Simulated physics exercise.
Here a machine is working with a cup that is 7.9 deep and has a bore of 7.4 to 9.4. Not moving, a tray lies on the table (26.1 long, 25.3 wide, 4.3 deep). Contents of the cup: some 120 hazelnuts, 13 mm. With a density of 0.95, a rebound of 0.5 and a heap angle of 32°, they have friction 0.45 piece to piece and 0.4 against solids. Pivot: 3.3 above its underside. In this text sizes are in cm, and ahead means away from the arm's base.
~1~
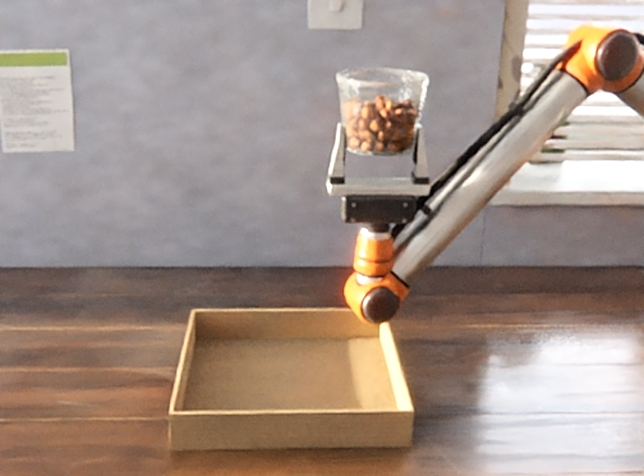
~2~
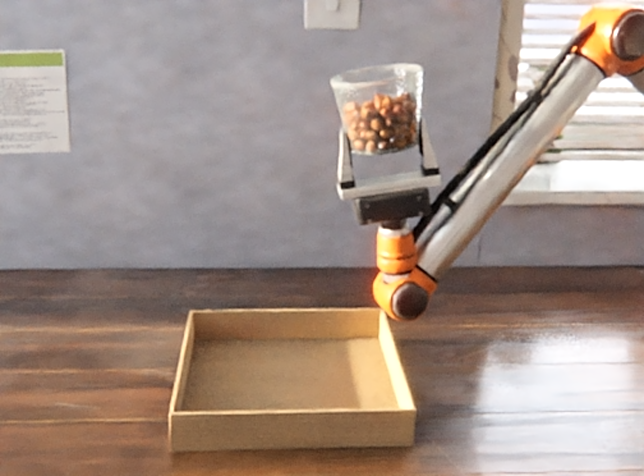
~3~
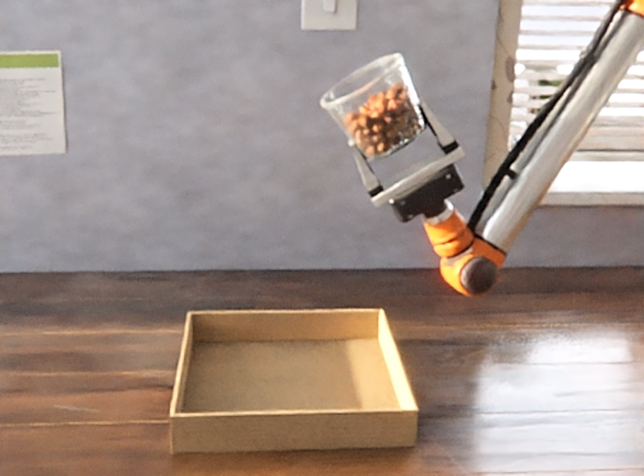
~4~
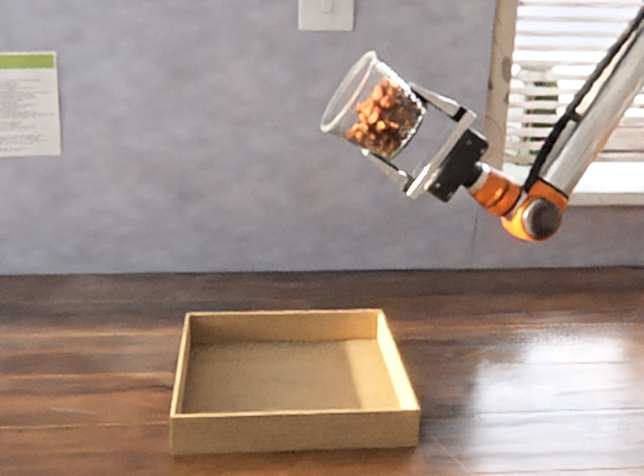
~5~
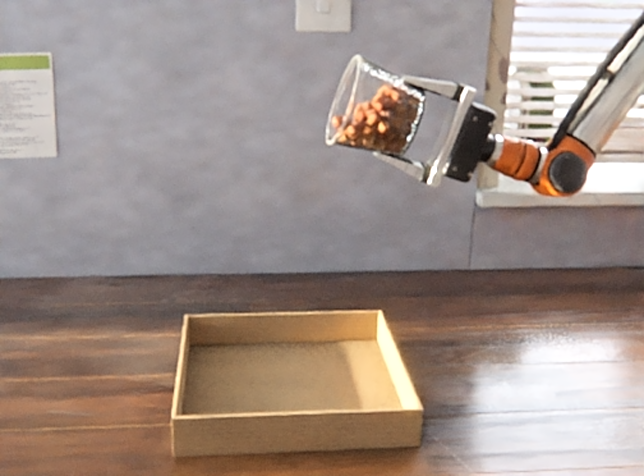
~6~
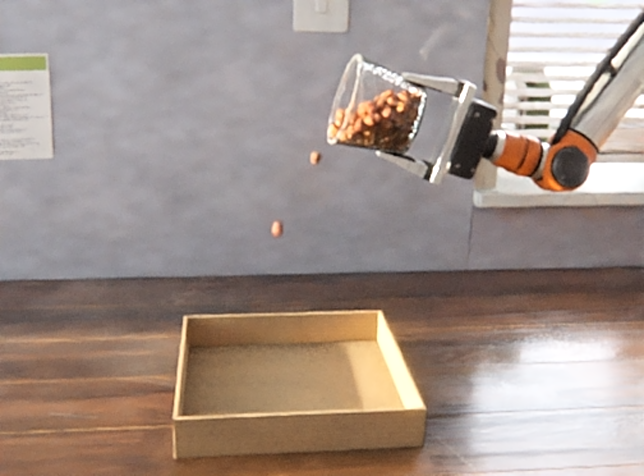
Above a wooden table, a robot arm tilts a clear cup leftward and two hazelnuts drop out.
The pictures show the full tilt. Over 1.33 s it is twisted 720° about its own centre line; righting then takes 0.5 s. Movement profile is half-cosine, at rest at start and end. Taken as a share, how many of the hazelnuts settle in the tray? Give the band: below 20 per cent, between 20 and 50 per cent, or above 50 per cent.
The band is between 20 and 50 per cent.
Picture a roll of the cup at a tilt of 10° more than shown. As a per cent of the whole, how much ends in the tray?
Roughly 75 per cent.
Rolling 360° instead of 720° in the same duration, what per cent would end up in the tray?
In that case you'd get close to 35 per cent.
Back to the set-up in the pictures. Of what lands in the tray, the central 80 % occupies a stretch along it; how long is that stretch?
Around 20 cm.
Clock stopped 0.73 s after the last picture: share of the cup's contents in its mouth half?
Around 35 percent.
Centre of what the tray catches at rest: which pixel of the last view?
At about (258, 398).
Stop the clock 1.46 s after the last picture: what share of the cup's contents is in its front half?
65 %.
Then, 0.73 s after the last picture, tipped 73°, highest piece 37 above the table; 96 in the cup, 12 in the tray, 9 in flight or on a rim.
Then, 1.46 s after the last picture, tipped 61°, highest piece 36 above the table; 78 in the cup, 37 in the tray, 2 on the table or floor.
Then, 2.03 s after the last picture, upright, highest piece 38 above the table; 78 in the cup, 37 in the tray, 2 on the table or floor.
Then, 2.73 s after the last picture, upright, highest piece 38 above the table; 78 in the cup, 37 in the tray, 2 on the table or floor.
Final count, 78 in the cup, 37 in the tray, 2 on the table or floor. That is 32 % in the tray.
